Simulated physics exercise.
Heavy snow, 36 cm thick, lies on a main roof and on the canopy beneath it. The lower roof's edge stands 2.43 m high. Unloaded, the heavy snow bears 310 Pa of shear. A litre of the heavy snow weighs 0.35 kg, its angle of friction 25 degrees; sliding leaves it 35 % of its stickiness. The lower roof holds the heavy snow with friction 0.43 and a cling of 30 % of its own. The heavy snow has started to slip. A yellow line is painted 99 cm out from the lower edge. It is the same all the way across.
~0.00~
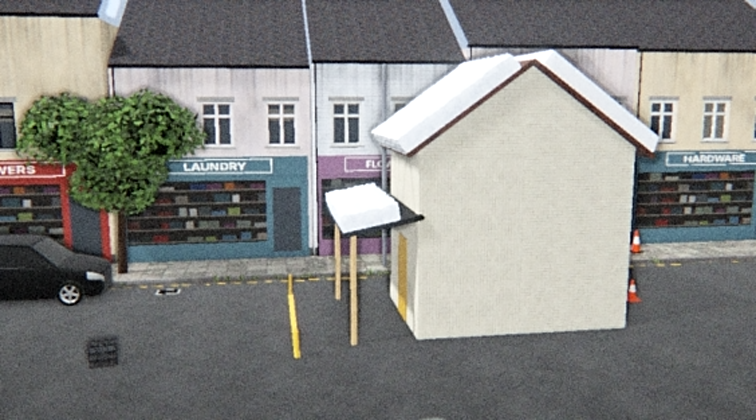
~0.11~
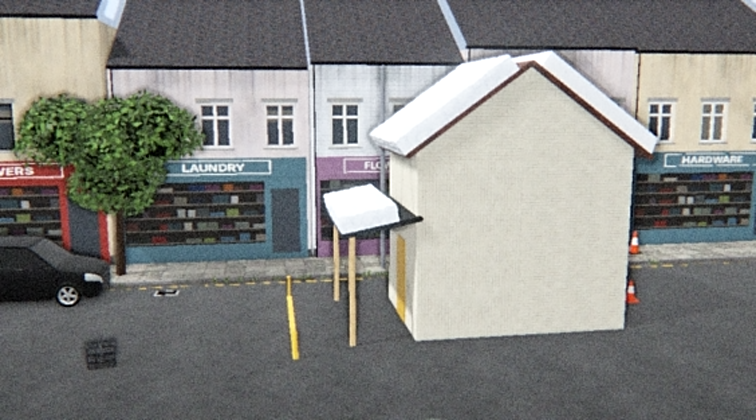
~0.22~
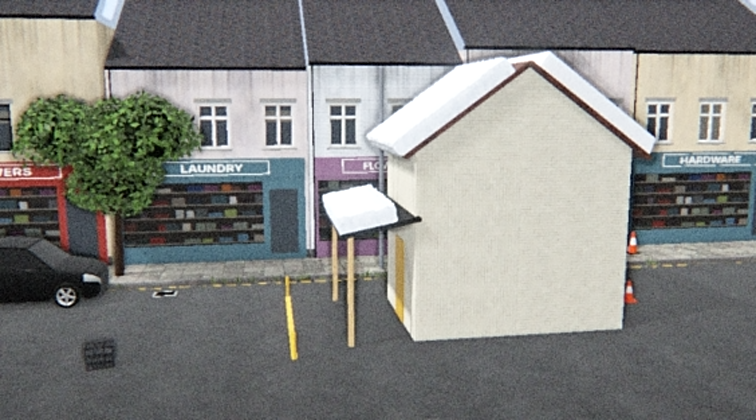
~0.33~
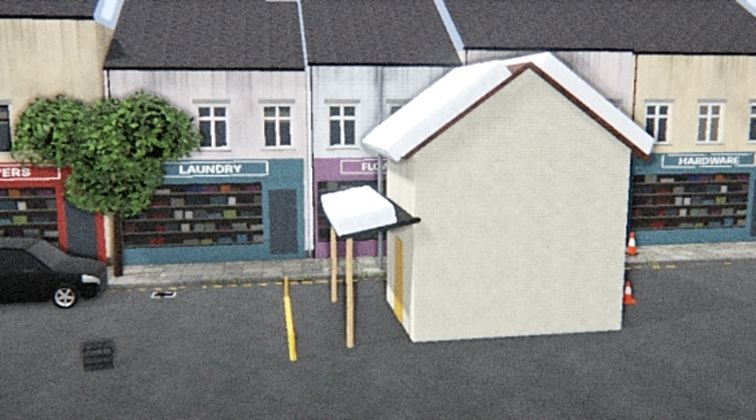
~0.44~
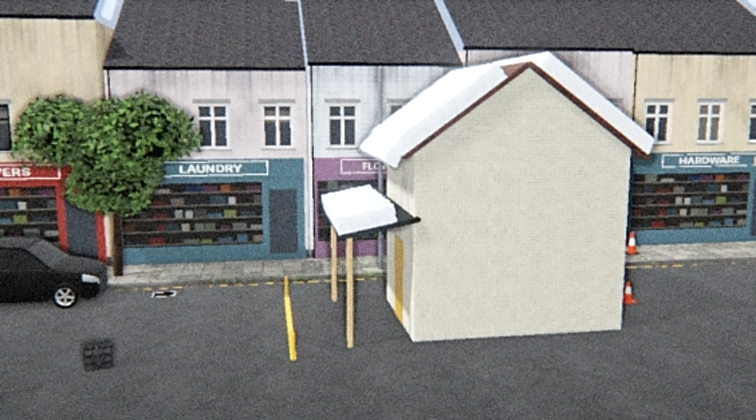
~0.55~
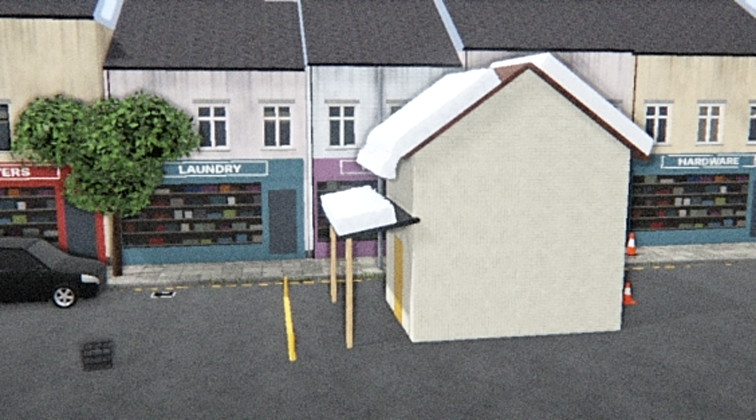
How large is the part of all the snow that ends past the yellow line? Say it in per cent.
The part of all the snow that ends past the yellow line is near 61 %.
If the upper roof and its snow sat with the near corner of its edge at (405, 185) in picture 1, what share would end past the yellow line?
In that case some 55 per cent.
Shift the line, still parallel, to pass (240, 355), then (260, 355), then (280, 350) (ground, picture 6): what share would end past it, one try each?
In that order: 40 %, 50 %, 55 %.
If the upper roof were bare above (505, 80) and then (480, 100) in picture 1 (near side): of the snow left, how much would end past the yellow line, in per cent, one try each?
In that order: 55 %, 50 %.
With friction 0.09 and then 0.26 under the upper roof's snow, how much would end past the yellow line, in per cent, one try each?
In turn about 65 %, 65 %.
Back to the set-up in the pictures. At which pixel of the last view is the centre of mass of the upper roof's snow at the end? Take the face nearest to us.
Near (213, 328).
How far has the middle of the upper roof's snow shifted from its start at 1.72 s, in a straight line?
About 3.8 m.
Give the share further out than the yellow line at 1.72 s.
Near 16 %.
After 1.09 s, none is below the lower edge and 0 % is past the line.
After 1.72 s, 33 % is below the lower edge and 17 % is past the line.
After 2.36 s, 72 % is below the lower edge and 61 % is past the line.
After 3.00 s, 73 % is below the lower edge and 61 % is past the line.
After 3.40 s, 73 % is below the lower edge and 61 % is past the line.
